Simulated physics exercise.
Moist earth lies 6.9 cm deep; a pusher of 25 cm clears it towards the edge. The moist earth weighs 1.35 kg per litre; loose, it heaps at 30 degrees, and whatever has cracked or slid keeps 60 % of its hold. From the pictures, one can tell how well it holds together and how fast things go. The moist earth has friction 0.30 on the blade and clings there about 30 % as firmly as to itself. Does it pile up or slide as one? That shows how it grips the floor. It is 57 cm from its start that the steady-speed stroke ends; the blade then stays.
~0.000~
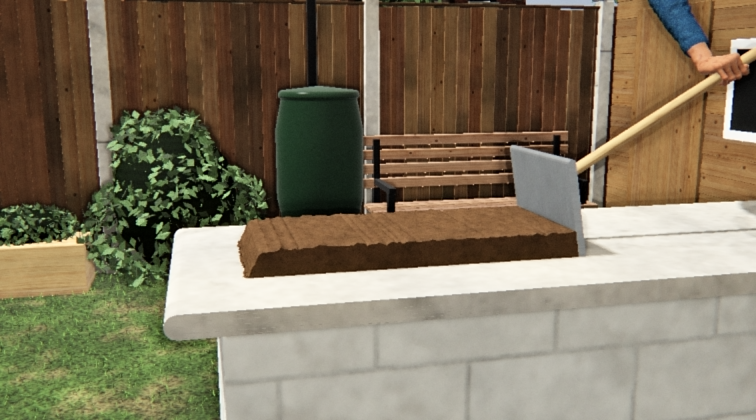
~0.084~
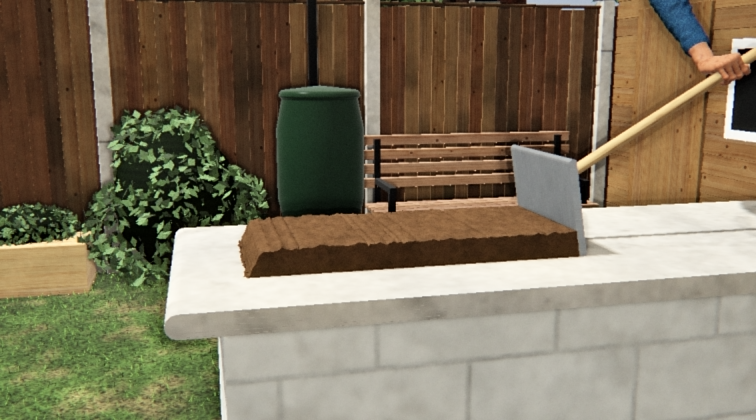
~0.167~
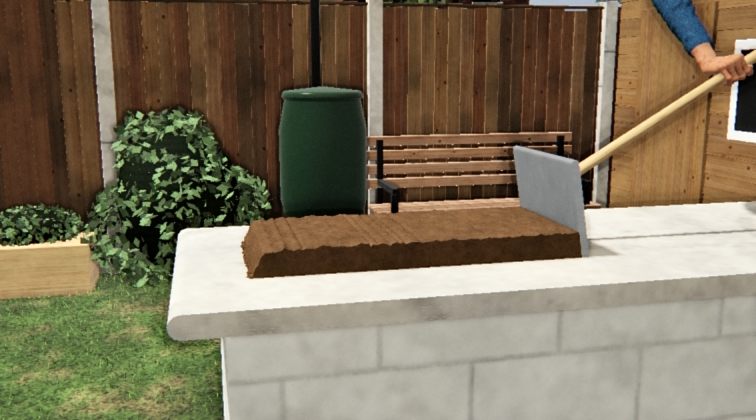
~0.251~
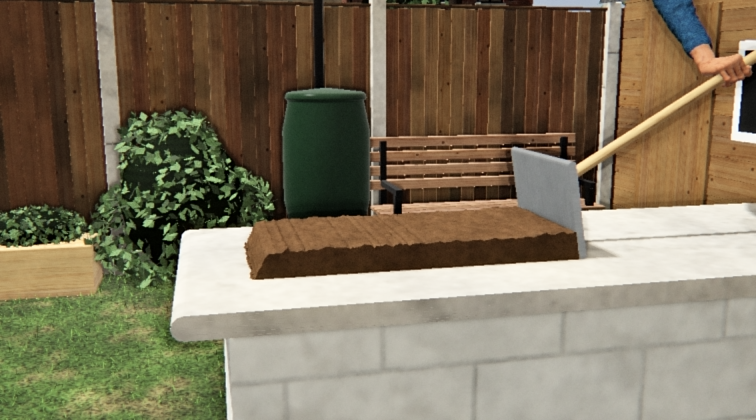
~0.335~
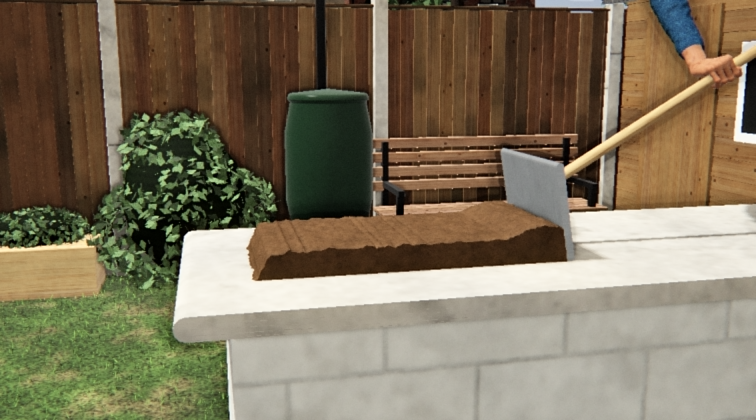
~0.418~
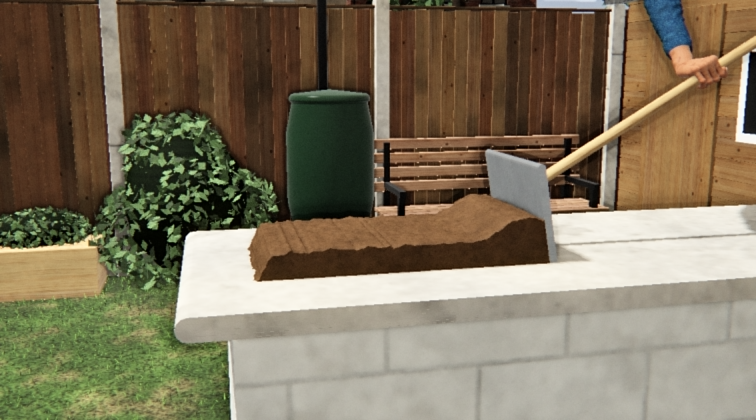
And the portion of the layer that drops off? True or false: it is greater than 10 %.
False.
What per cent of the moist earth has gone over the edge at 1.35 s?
The share sits close to 0 %.
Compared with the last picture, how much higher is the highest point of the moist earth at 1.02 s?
Some 8.5 cm.
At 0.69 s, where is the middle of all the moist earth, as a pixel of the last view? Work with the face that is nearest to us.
Near face, approx. (402, 250).
After 0.69 s, 0 % has gone over the edge.
After 1.02 s, 0 % has gone over the edge.
After 1.35 s, 0 % has gone over the edge.
After 1.67 s, 0 % has gone over the edge.
After 1.77 s, 0 % has gone over the edge.
